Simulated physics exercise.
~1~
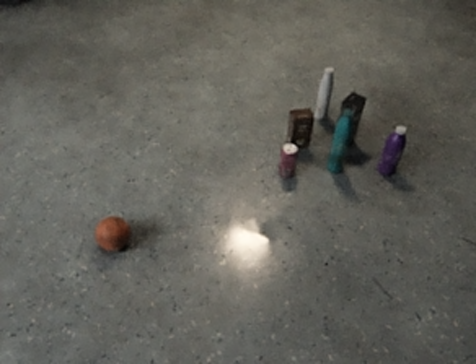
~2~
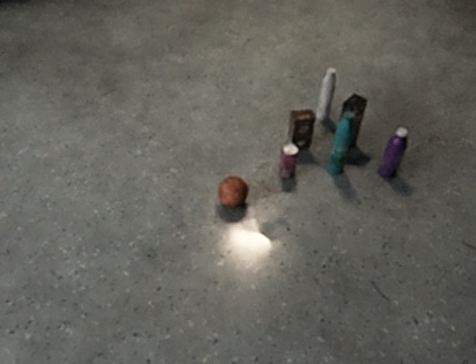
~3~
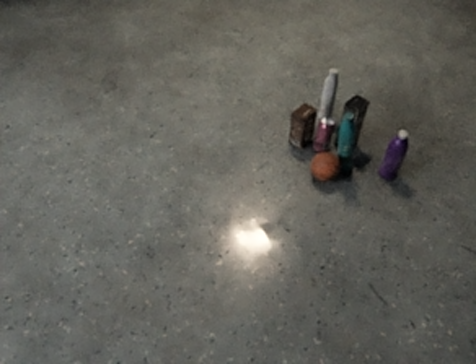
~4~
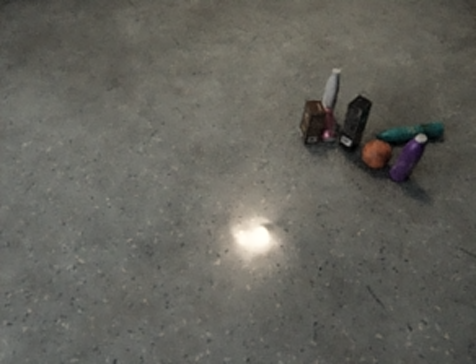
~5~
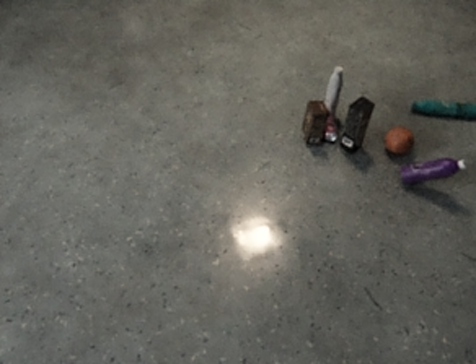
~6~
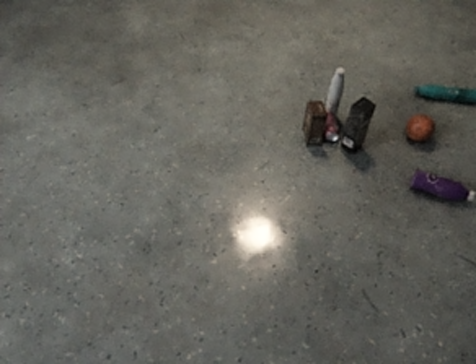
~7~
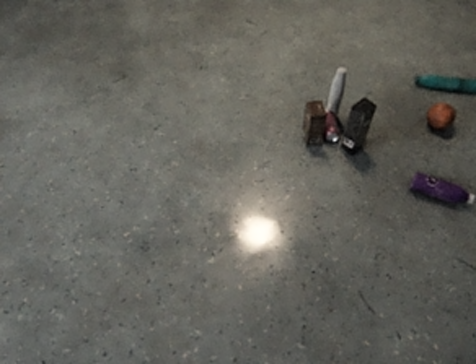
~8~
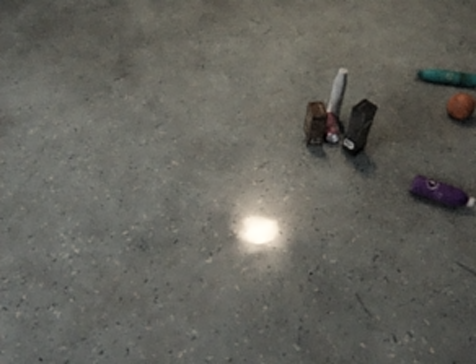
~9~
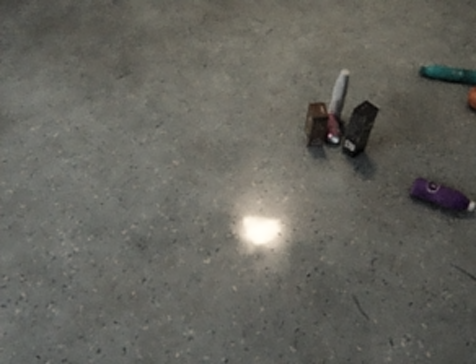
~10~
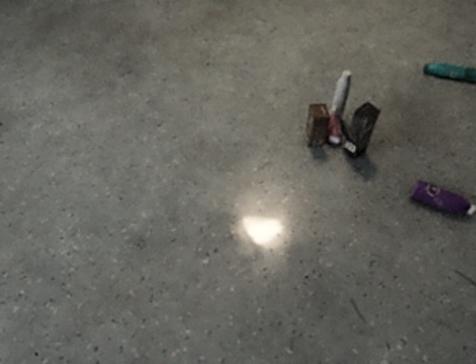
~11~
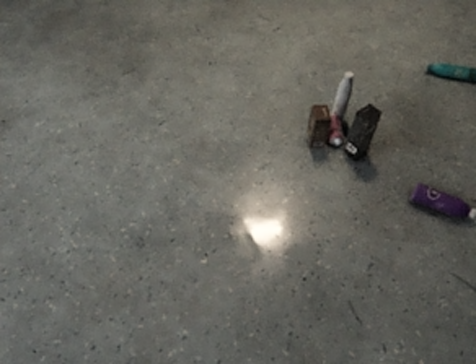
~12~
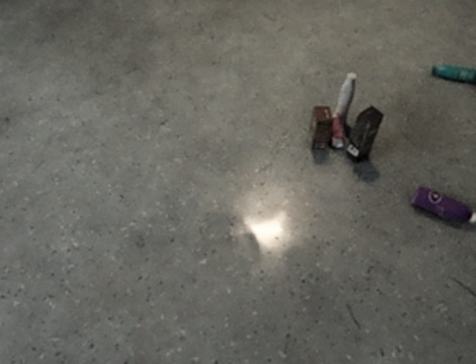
In the video, an orange ball rolls right across a gray floor into a group of bottles, cartons and a can, knocking over the can, turquoise bottle and purple bottle before leaving at the right, while the white bottle and both cartons remain upright.
